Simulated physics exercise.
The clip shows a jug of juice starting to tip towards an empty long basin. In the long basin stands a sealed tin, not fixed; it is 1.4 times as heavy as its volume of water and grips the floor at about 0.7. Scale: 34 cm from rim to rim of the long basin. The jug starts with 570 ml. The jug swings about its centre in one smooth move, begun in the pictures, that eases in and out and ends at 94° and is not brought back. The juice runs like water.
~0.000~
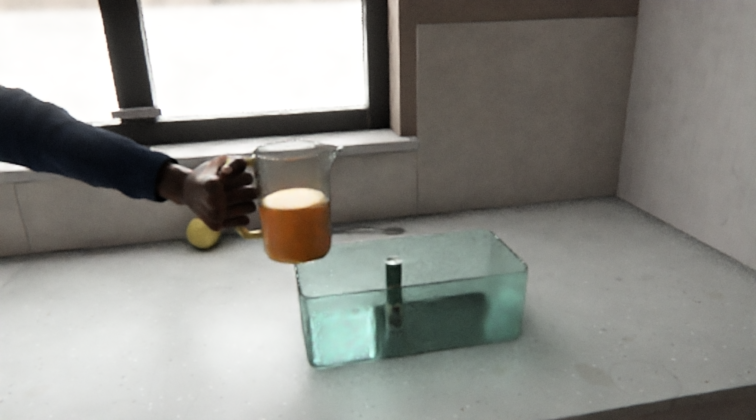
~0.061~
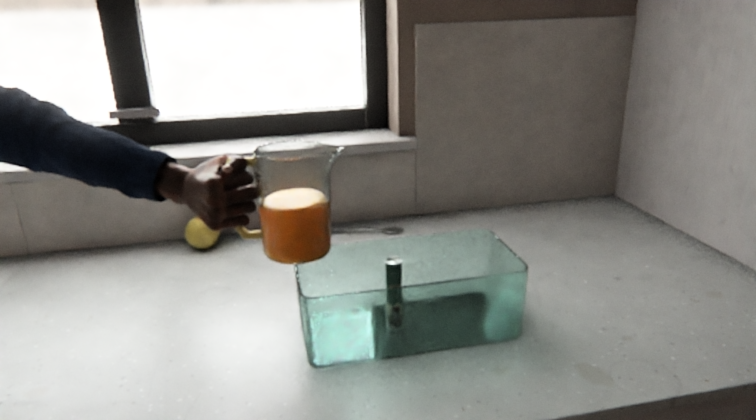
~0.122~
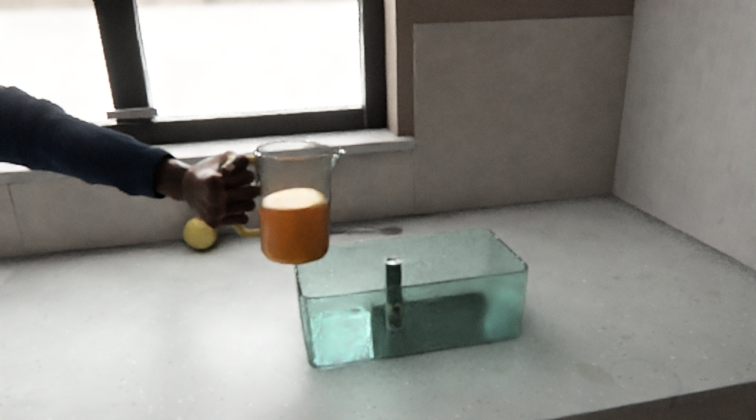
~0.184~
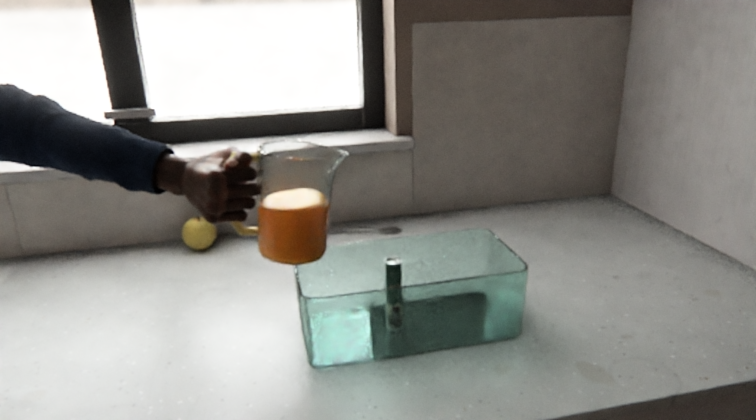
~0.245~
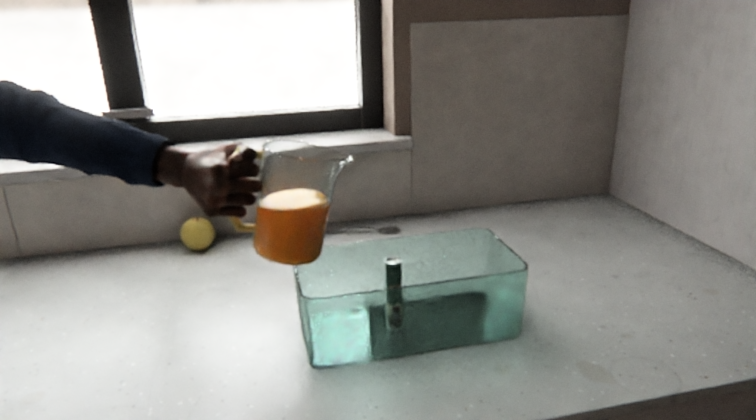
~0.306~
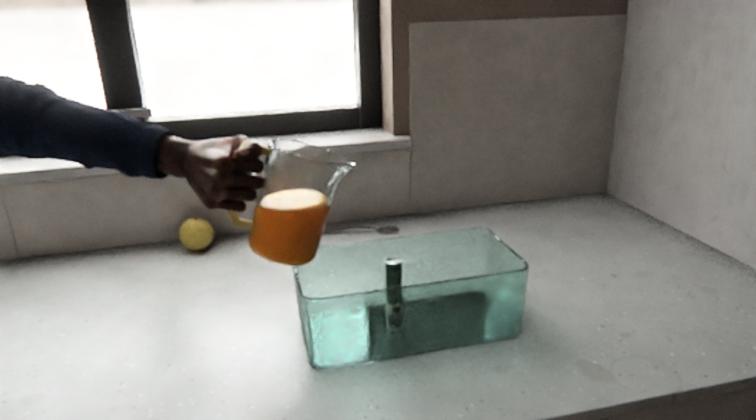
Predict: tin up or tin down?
It falls.
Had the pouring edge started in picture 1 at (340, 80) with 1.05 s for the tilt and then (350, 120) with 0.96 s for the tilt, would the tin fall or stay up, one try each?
First it stays up; then it stays up.
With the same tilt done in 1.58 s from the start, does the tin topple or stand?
Then it falls.
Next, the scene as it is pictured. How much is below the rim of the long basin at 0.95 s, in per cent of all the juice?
About 24 per cent.
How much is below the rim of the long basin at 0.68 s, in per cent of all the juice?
About 0 per cent.
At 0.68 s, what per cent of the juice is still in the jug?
Near 100 in a hundred.
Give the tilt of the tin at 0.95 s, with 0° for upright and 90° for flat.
Near 0° from upright.
By 0.68 s the tilt is 68° and 99 per cent is still to pour; the tin stands where it began.
By 0.95 s the tilt is 92° and 61 per cent is still to pour; the tin stands where it began.
By 1.24 s the tilt is 94° and 21 per cent is still to pour; the tin lies on its side.
By 1.55 s the tilt is 94° and 6 per cent is still to pour; the tin lies on its side.
At rest the tin lies on its side.
